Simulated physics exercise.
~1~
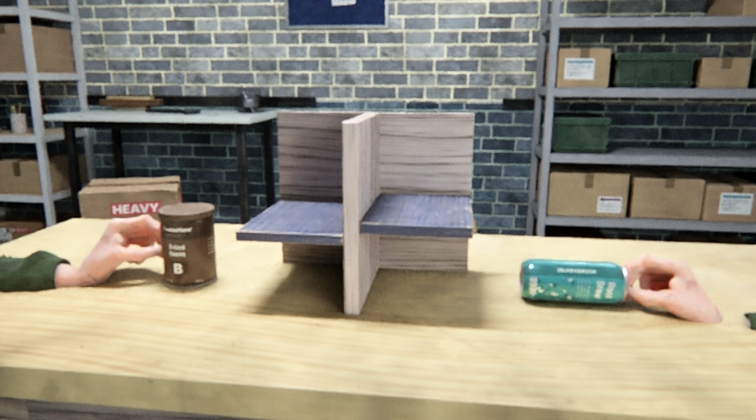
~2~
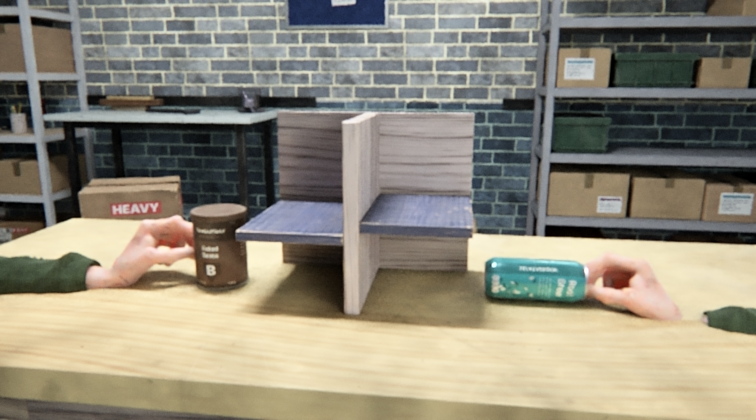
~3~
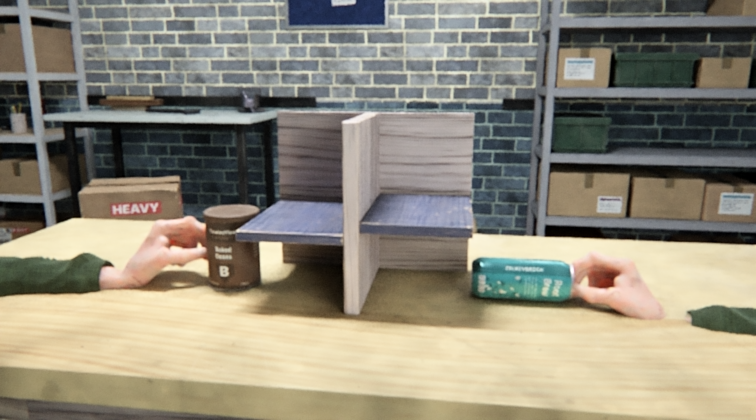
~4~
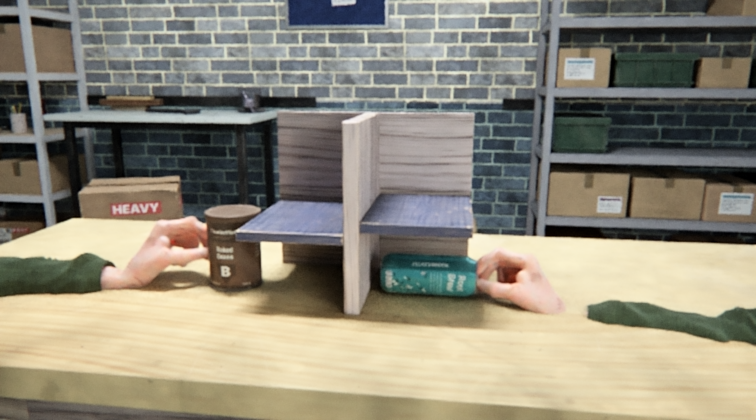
The clip shows two hands sliding an upright brown tin from the left and a turquoise can on its side from the right toward a divided wooden shelf, where the tin stops at the left edge while the can slides underneath on the right.
